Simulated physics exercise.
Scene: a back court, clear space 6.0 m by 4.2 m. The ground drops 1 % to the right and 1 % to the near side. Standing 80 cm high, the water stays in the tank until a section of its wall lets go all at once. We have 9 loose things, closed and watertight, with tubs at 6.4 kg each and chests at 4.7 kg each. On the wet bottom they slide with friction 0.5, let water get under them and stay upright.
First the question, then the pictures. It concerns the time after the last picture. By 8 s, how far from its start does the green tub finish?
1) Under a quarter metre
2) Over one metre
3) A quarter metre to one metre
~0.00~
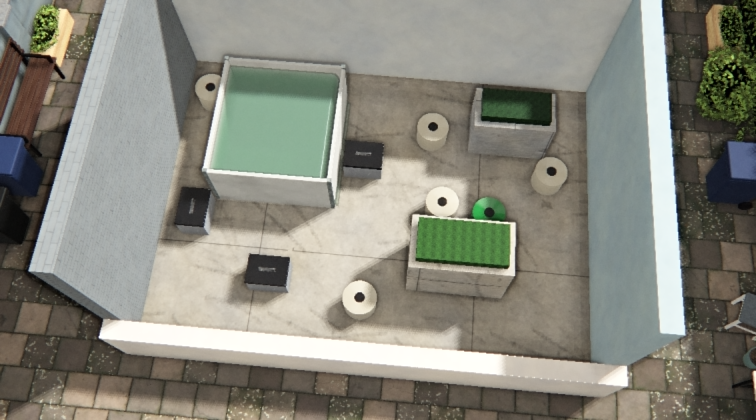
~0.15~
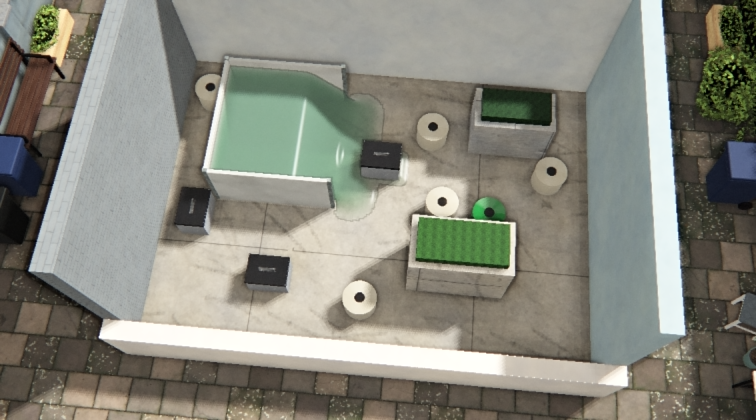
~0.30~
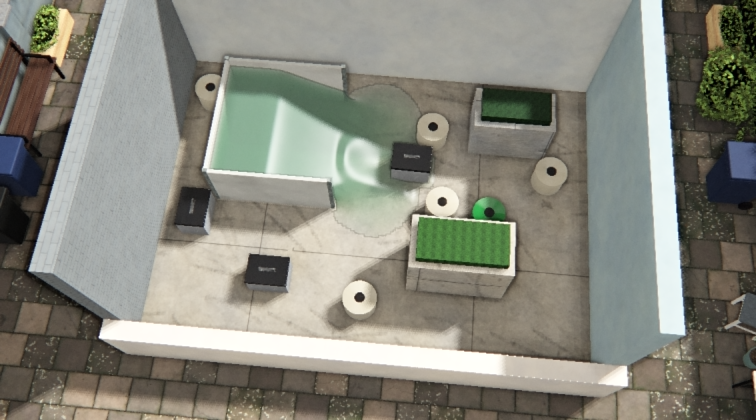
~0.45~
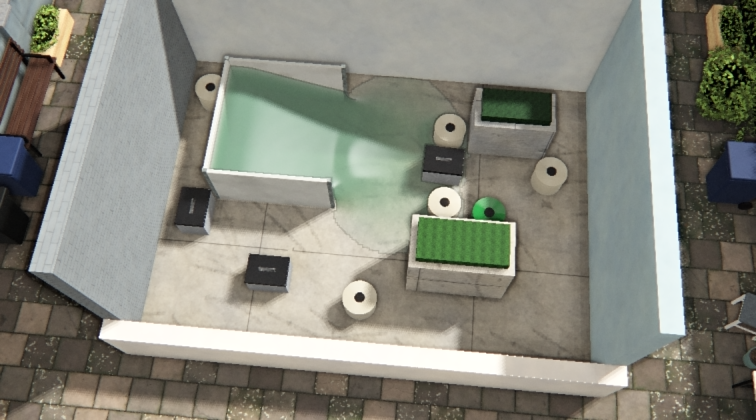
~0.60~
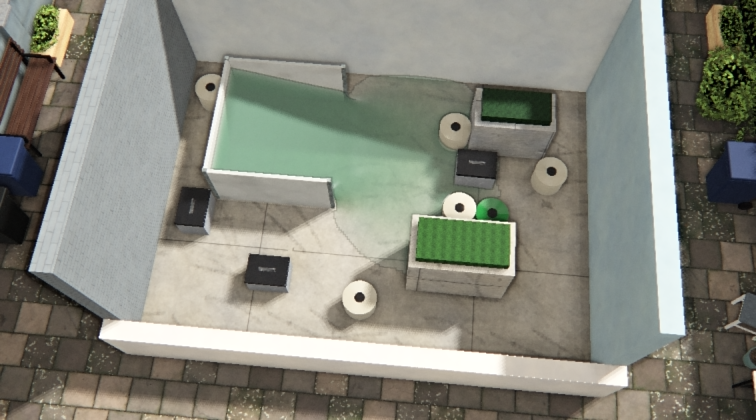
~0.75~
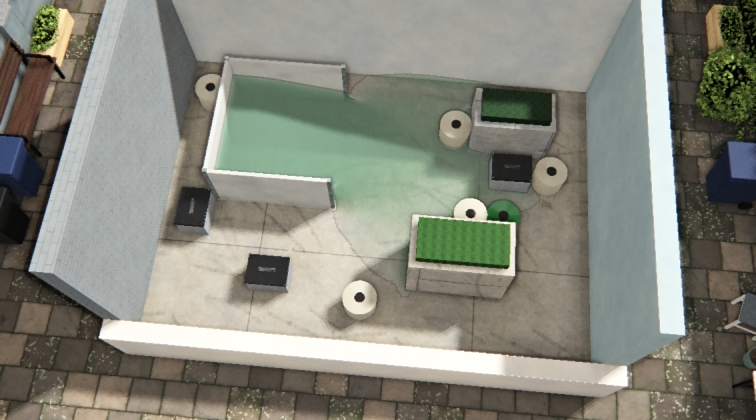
(2) Over one metre.
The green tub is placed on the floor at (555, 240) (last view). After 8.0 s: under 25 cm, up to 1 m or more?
Outcome: It is taken a long way.
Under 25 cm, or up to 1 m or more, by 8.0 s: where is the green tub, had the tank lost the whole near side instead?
With that failure, the green tub moves slightly.
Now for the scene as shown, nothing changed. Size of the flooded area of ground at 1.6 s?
At that time the wet patch spans about 13 m2.
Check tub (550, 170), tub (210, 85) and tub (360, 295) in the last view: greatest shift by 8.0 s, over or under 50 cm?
In that order: More, short of it, more.
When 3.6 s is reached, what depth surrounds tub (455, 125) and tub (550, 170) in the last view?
I'd put it at 13 cm and 22 cm respectively.
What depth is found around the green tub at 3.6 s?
Around 12 cm.
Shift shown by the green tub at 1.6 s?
I'd guess some 120 cm by then.
After 1.6 s the green tub is near (584, 230), 1.2 m from its start, afloat; 5 afloat.
After 3.6 s the green tub is near (432, 301), 1.5 m from its start, afloat; 5 afloat.
After 5.6 s the green tub is near (199, 262), 4.0 m from its start, afloat; 8 afloat.
After 8.0 s the green tub is near (204, 254), 3.9 m from its start, afloat; 9 afloat.
